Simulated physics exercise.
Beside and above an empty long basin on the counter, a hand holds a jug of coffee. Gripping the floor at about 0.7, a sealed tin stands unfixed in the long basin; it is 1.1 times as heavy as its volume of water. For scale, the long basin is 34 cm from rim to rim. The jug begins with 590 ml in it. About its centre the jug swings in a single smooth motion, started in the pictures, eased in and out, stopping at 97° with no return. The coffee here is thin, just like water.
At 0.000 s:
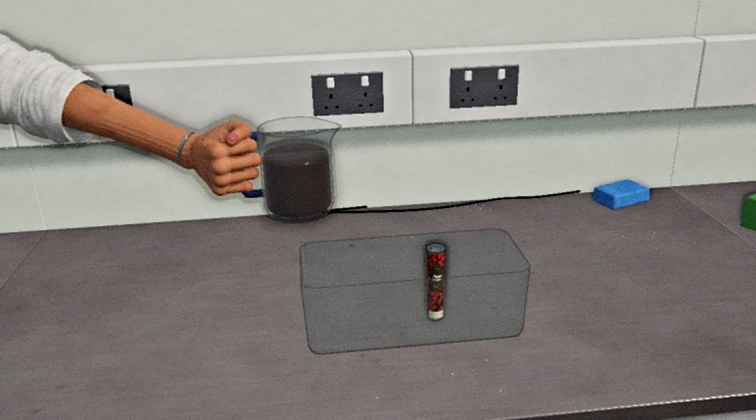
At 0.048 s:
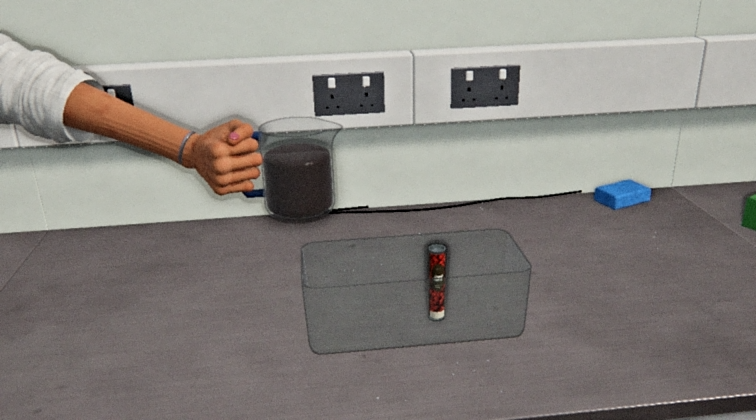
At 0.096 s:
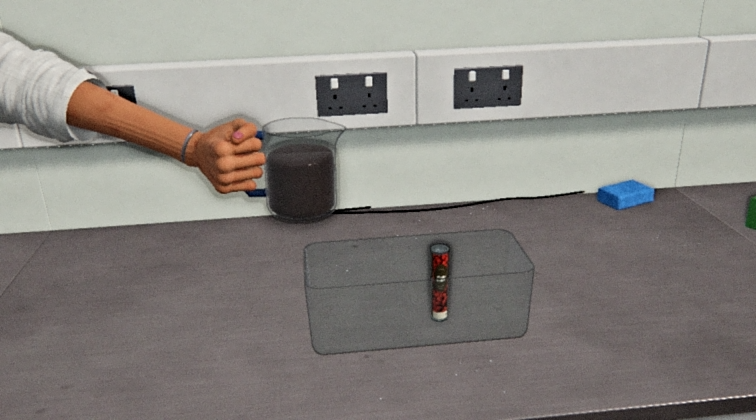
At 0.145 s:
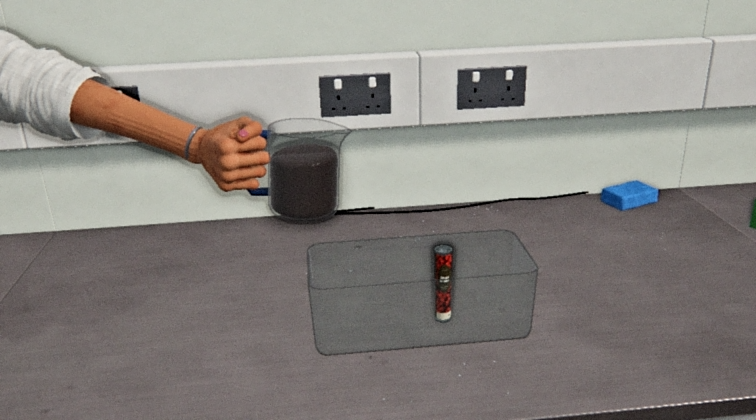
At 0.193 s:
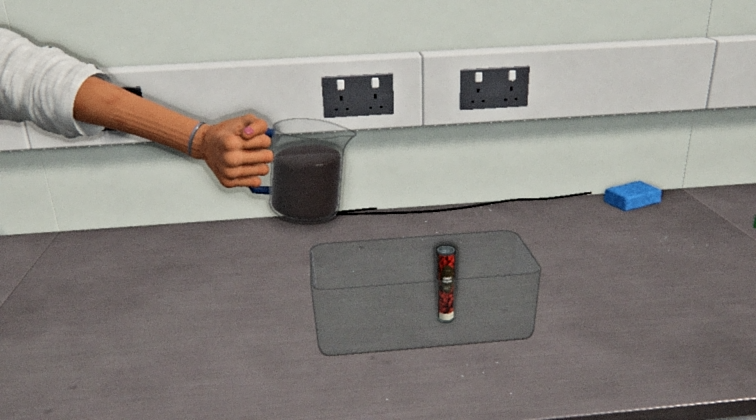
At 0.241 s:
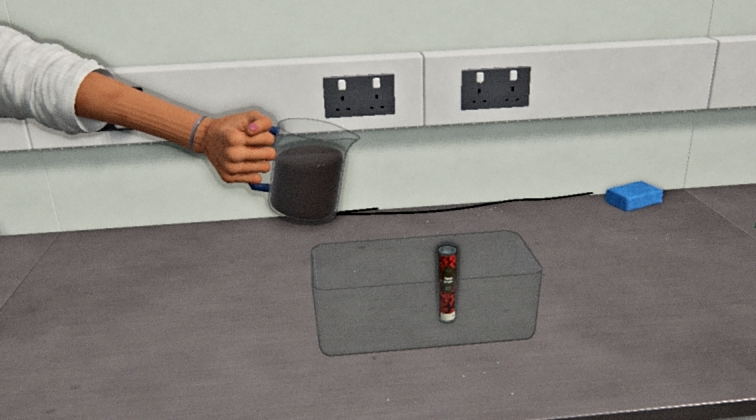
The clip shows a hand holding a clear jug of dark liquid behind and above an empty, see-through basin on a grey counter, a small tin nearby; the jug, upright at first, slowly tilts slightly to the right.
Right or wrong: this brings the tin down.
Wrong, the tin stays up.
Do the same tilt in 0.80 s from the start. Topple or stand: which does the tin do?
Result: Tin upright.
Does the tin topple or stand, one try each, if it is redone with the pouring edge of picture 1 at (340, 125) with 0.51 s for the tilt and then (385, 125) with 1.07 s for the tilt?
The tin stays vertical the first time and overturns the second time.
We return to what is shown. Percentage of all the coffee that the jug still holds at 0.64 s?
94 %.
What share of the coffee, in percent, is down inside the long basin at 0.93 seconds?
It works out near 30 per cent.
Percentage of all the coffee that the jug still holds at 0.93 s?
Around 46 percent of it.
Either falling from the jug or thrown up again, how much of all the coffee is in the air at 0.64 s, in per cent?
Near 6 per cent of it all.
After 0.64 s the tilt is 63° and 94 per cent is still to pour; the tin stands where it began.
After 0.93 s the tilt is 93° and 47 per cent is still to pour; the tin stands where it began.
After 1.24 s the tilt is 97° and 12 per cent is still to pour; the tin stands where it began.
After 1.57 s the tilt is 97° and 2 per cent is still to pour; the tin stands where it began.
In the end the tin stands where it began.
